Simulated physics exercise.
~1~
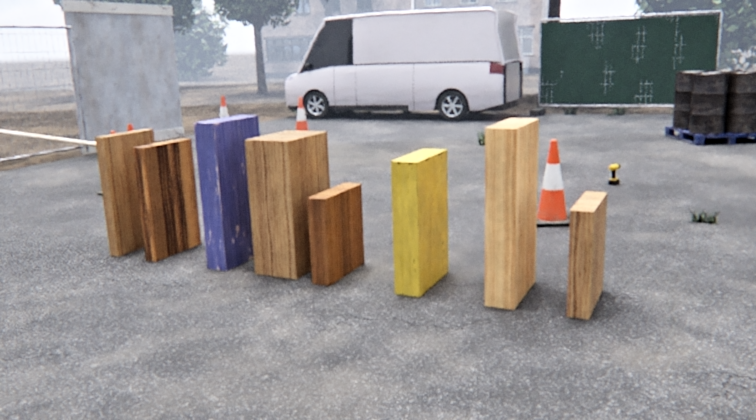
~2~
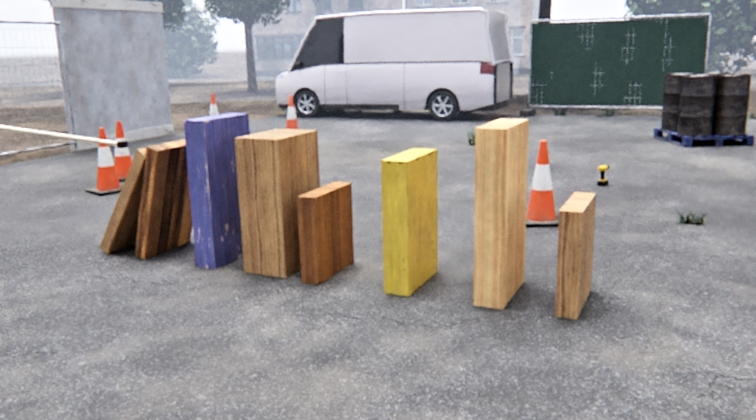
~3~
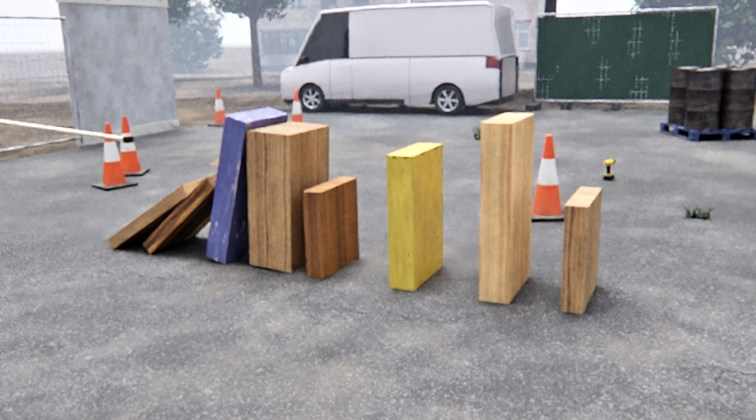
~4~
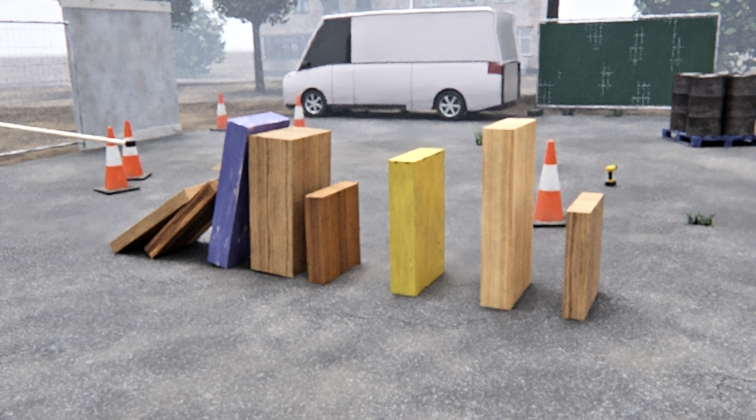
On a paved lot with a parked van and traffic cones, eight thick boards stand upright in a row until the two leftmost tip to the right, sliding down into a low slant against the blue board, which ends leaning slightly on its neighbour while the yellow board and the others stay standing.
